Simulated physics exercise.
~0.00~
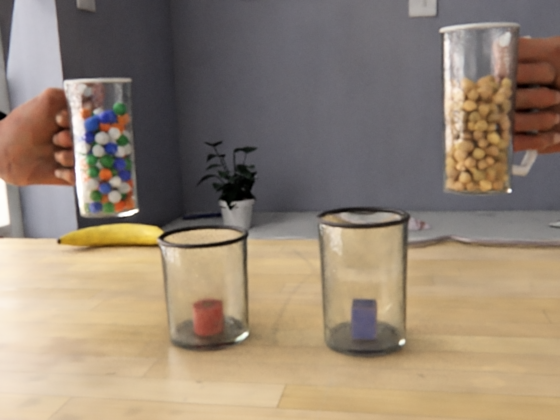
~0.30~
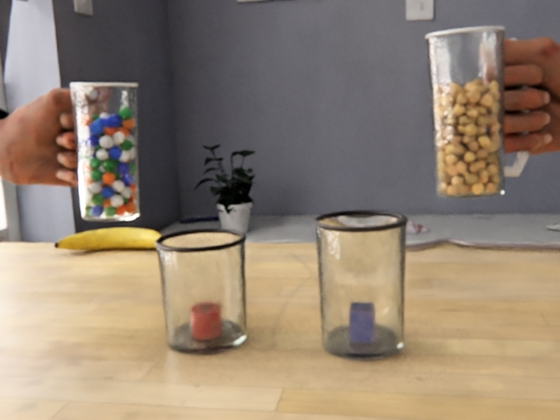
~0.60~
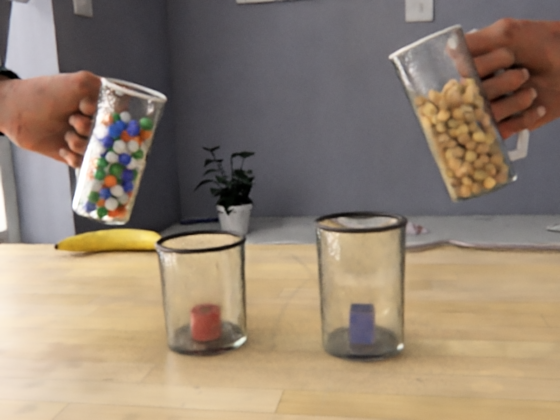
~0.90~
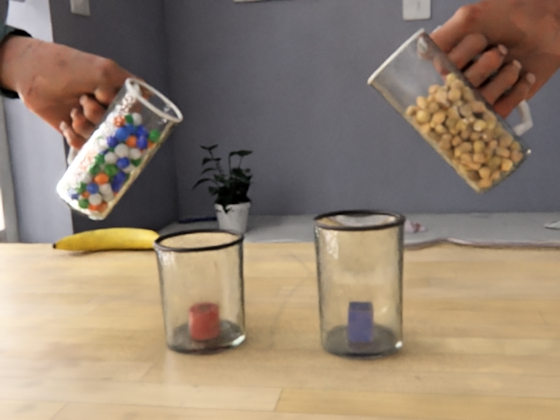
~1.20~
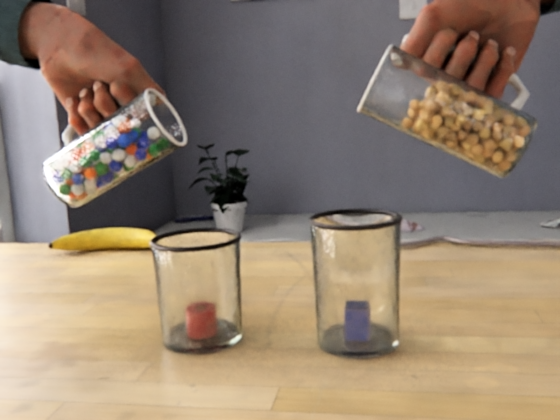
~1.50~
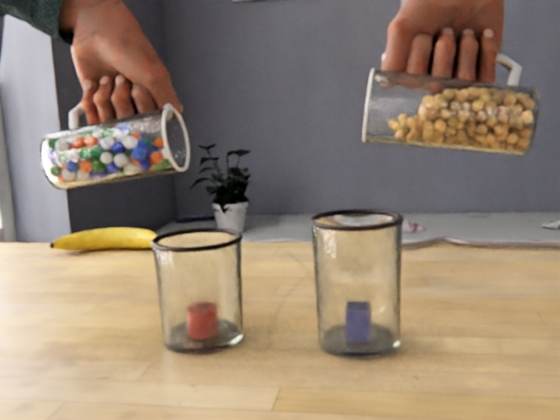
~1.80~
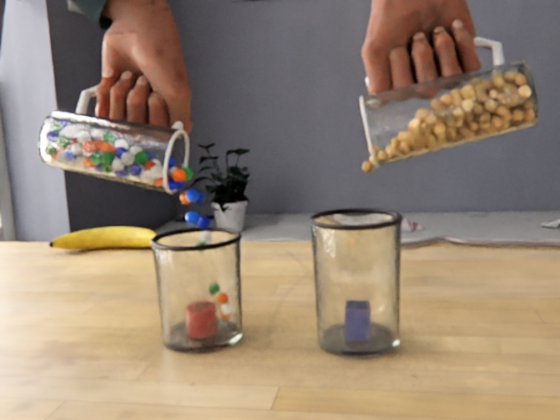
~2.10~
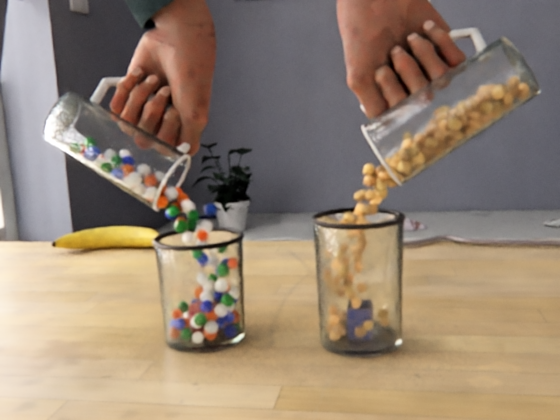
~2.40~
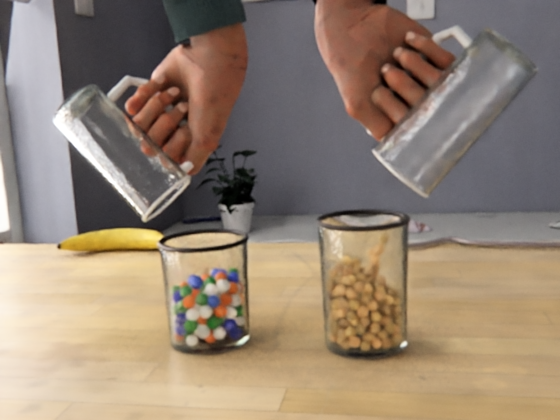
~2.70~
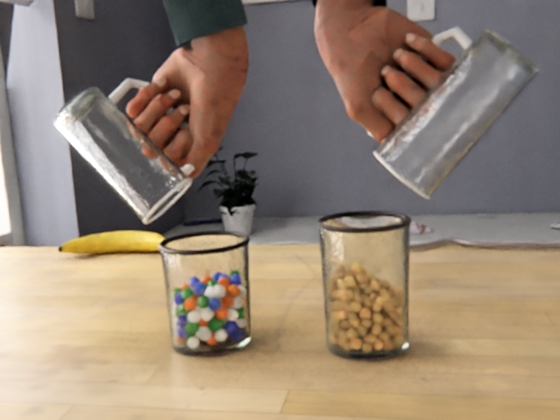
On a wooden tabletop, two hands tipping cups of colourful beads and pale nuts into glasses, burying a red and a blue block.
